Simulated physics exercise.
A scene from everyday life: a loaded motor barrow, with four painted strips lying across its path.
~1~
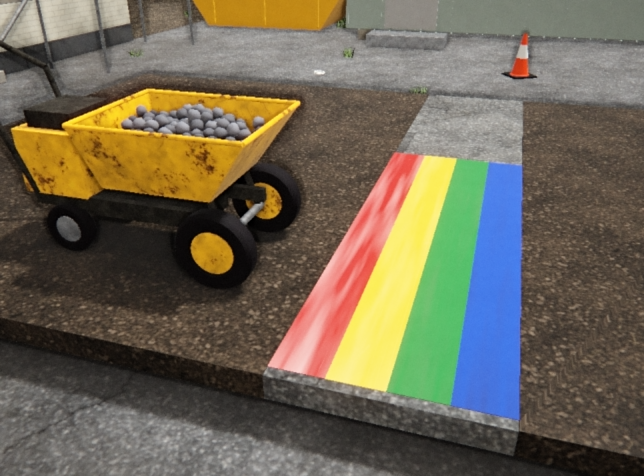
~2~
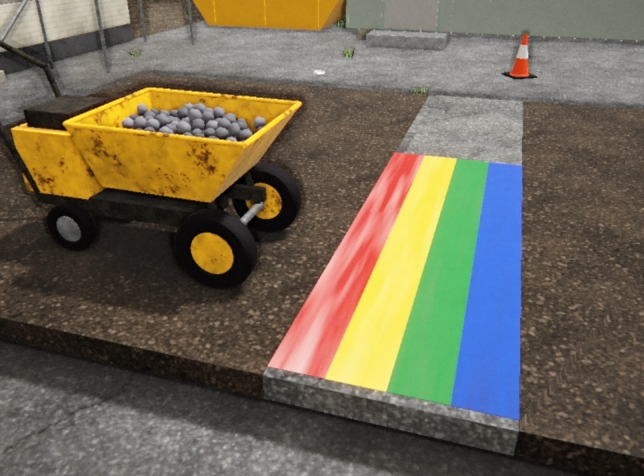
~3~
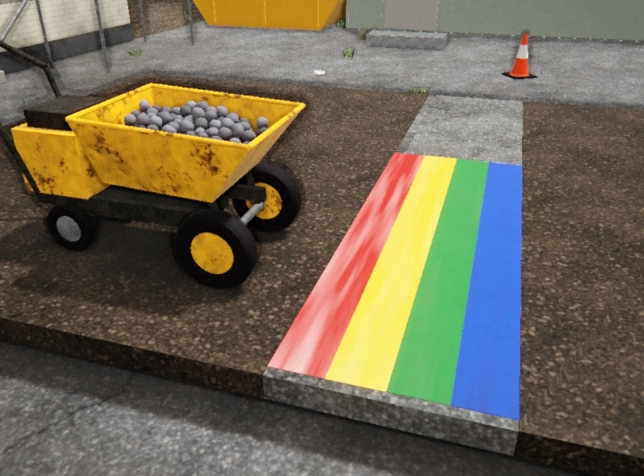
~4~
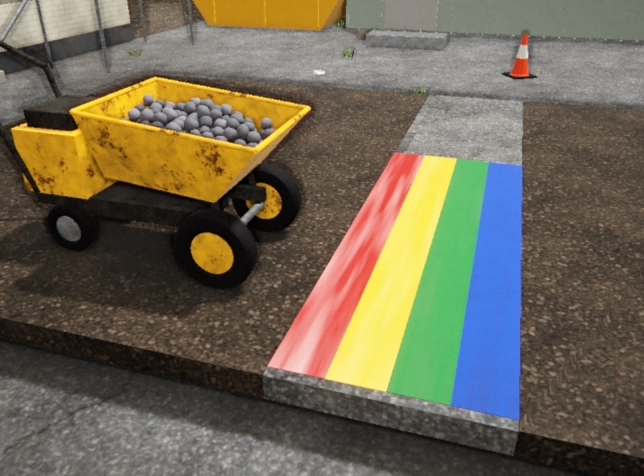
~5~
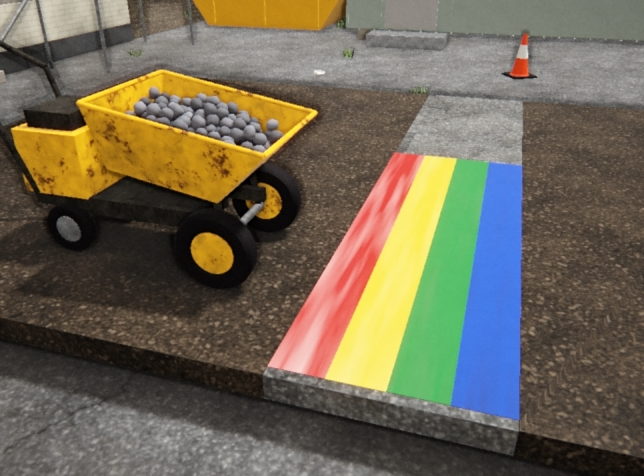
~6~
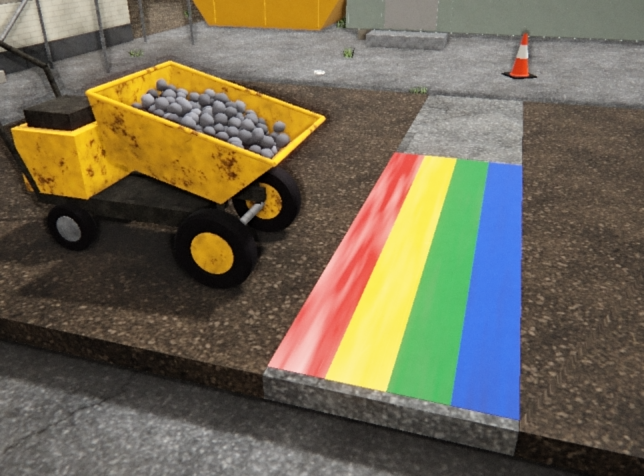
A yellow, rust-marked motor barrow loaded with round grey cobbles stands at the left of a paved yard, seen from slightly above. To its right, red, yellow, green and blue strips lie side by side on a raised brown surface, with an orange-and-white cone behind. The skip starts level, then its rear gradually rises, tilting it rightward with its load, while the wheels and camera stay still.
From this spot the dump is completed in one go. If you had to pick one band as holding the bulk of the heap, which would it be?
I would pick yellow.
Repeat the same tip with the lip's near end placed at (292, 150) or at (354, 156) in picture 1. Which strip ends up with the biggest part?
So the first one goes to the strip in green and the second to the strip in blue.
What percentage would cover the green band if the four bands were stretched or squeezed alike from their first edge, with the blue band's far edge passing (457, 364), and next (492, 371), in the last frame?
20 and 20 percent, roughly.
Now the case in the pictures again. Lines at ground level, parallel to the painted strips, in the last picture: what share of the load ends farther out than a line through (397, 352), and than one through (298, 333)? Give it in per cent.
Around 40 percent for the first and 90 percent for the second.
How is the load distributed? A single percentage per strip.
Per cent of the load - red strip: 15, yellow strip: 35, green strip: 20, blue strip: 10.
Shortly afterwards, skip tipped steeply; the whole lot in the skip.
Next, skip tipped steeply; the bulk in the skip; only a few over the red strip; a little over the yellow strip; only a few falling.
Some moments later, skip tipped right over; near a quarter in the skip; a little over the red strip; near a third over the yellow strip; near a quarter over the green strip; a little over the blue strip; only a few off the paint.
In the end, skip tipped right over; a little in the skip; near a quarter over the red strip; near a third over the yellow strip; near a quarter over the green strip; a little over the blue strip; only a few off the paint.
